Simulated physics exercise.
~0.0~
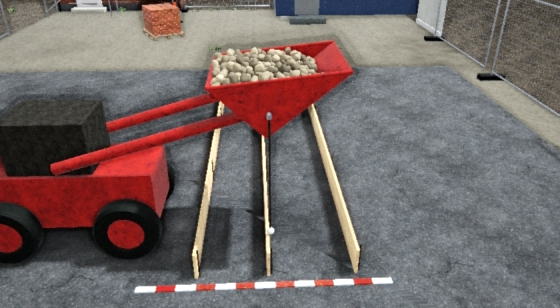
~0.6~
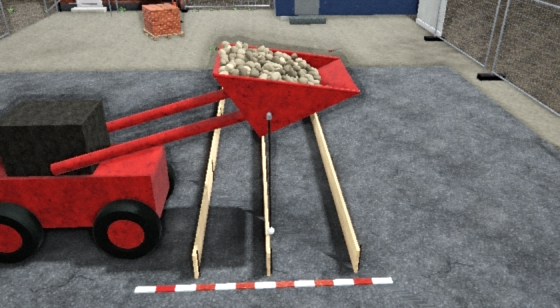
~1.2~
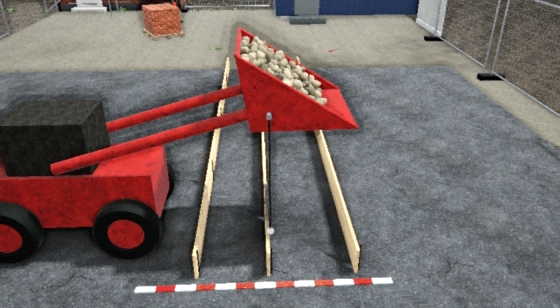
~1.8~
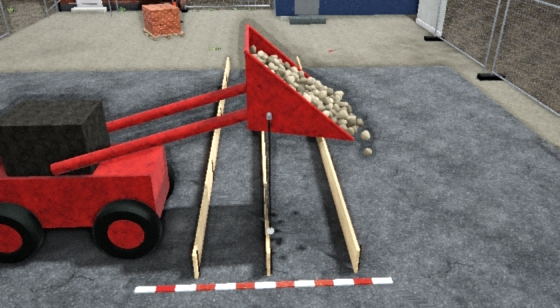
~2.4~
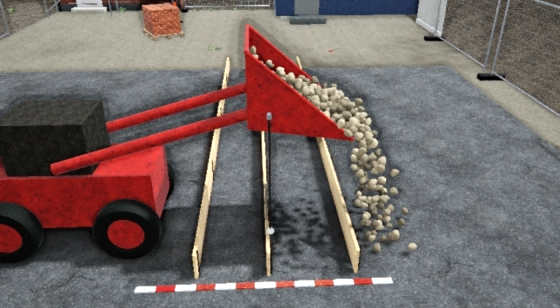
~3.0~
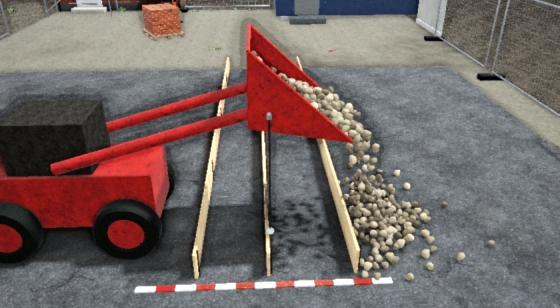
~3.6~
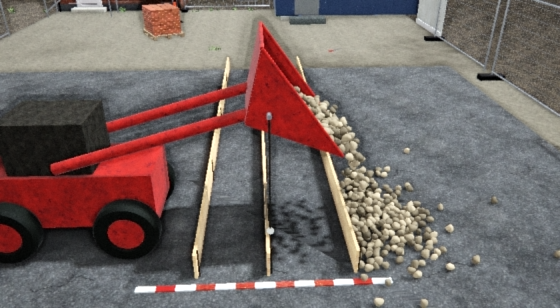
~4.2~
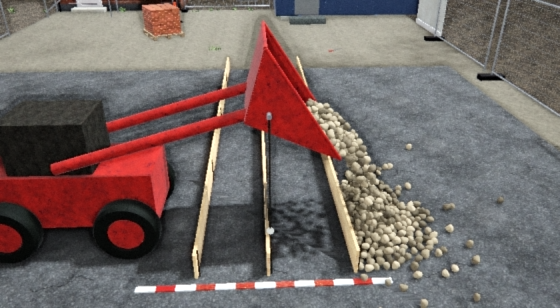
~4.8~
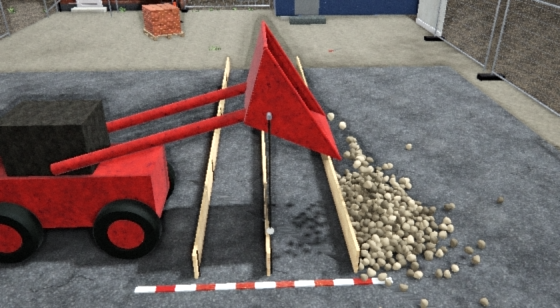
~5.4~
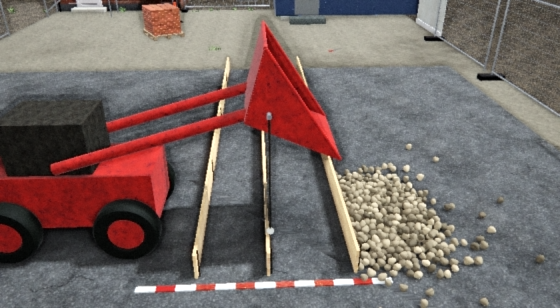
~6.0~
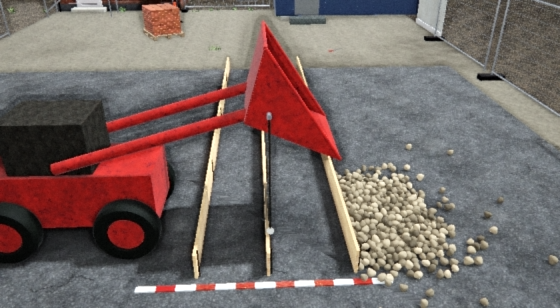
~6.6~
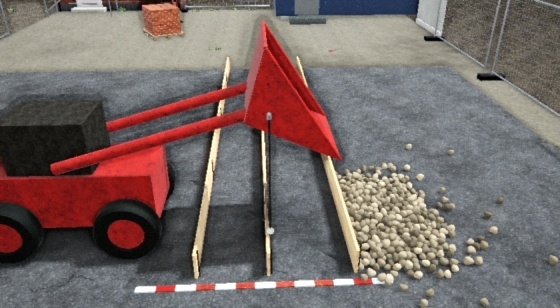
On a grey yard with fencing behind, a red loader tips its raised bucket of round pale stones to the right in stages, and they pour over the last of three wooden boards, ending heaped and scattered beyond it while the emptied bucket stays tilted.
